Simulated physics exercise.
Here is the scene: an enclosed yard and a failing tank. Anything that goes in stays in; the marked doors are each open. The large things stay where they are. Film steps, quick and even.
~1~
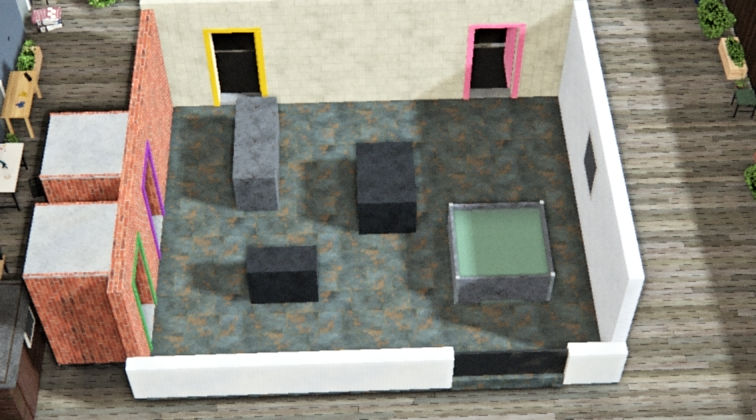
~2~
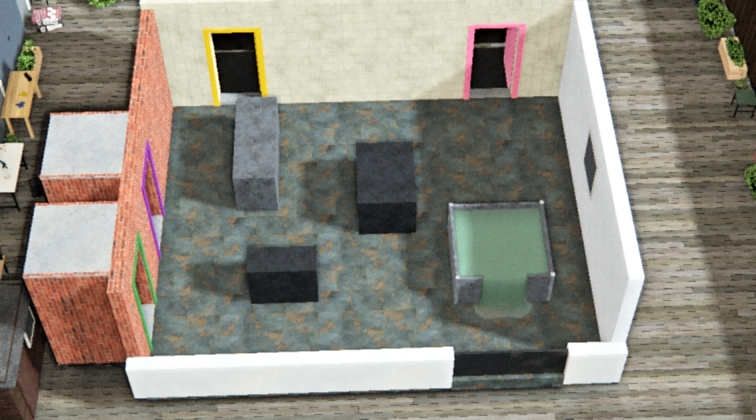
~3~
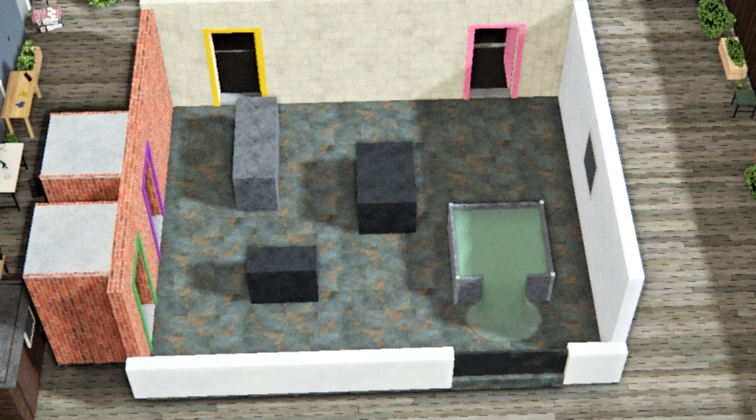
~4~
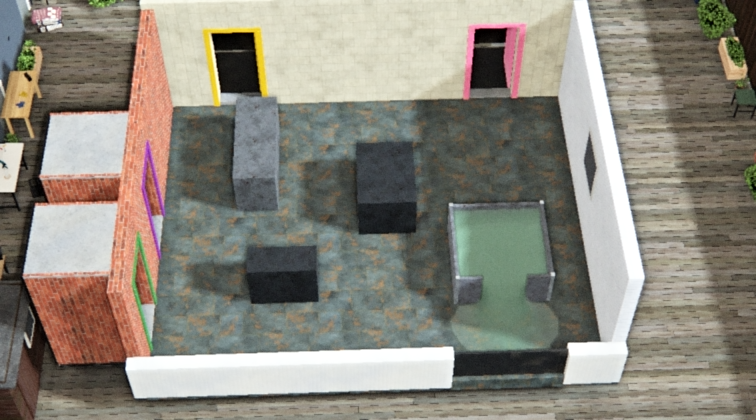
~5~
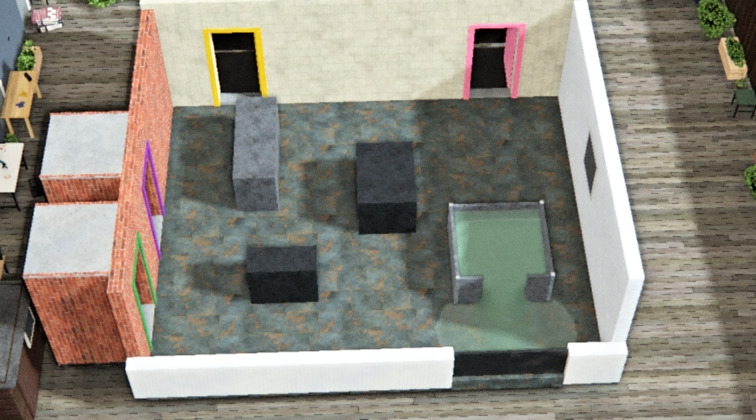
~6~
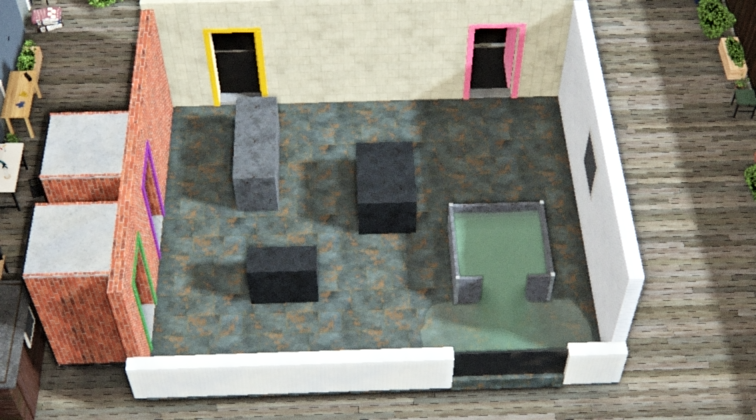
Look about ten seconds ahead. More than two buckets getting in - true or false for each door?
Pink door: True; yellow door: False; purple door: False; green door: True.
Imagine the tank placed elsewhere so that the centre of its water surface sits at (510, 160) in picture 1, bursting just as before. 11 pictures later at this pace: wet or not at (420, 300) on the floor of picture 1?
Hit.
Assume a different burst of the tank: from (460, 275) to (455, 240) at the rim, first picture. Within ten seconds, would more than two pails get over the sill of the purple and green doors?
Against the threshold, purple beats it and green beats it.
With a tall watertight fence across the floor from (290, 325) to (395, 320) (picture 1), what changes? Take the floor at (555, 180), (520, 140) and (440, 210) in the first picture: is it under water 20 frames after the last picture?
Taking the three spots in turn, they are inundated, inundated and unwetted.
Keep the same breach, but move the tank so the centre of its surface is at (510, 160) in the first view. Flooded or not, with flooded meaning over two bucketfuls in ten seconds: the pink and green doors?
I'd say the pink door remains below and the green door runs past the limit.
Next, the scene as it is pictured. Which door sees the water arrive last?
That would be the yellow door.
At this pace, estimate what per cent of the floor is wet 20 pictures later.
Roughly 40 %.
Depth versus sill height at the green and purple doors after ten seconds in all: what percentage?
About 140 and 50 %.
A moment on, water covers 10 % of the floor; the pink door not reached, the yellow door not reached, the purple door not reached, the green door not reached.
Next, water covers 20 % of the floor; the pink door not reached, the yellow door not reached, the purple door not reached, the green door not reached.
Then, water covers 40 % of the floor; the pink door not reached, the yellow door not reached, the purple door not reached, the green door under two buckets in.
Later, water covers 60 % of the floor; the pink door over two buckets in, the yellow door not reached, the purple door wet at the sill, nothing in, the green door far over two buckets in.
In the end, water covers 90 % of the floor; the pink door over two buckets in, the yellow door wet at the sill, nothing in, the purple door wet at the sill, nothing in, the green door far over two buckets in.
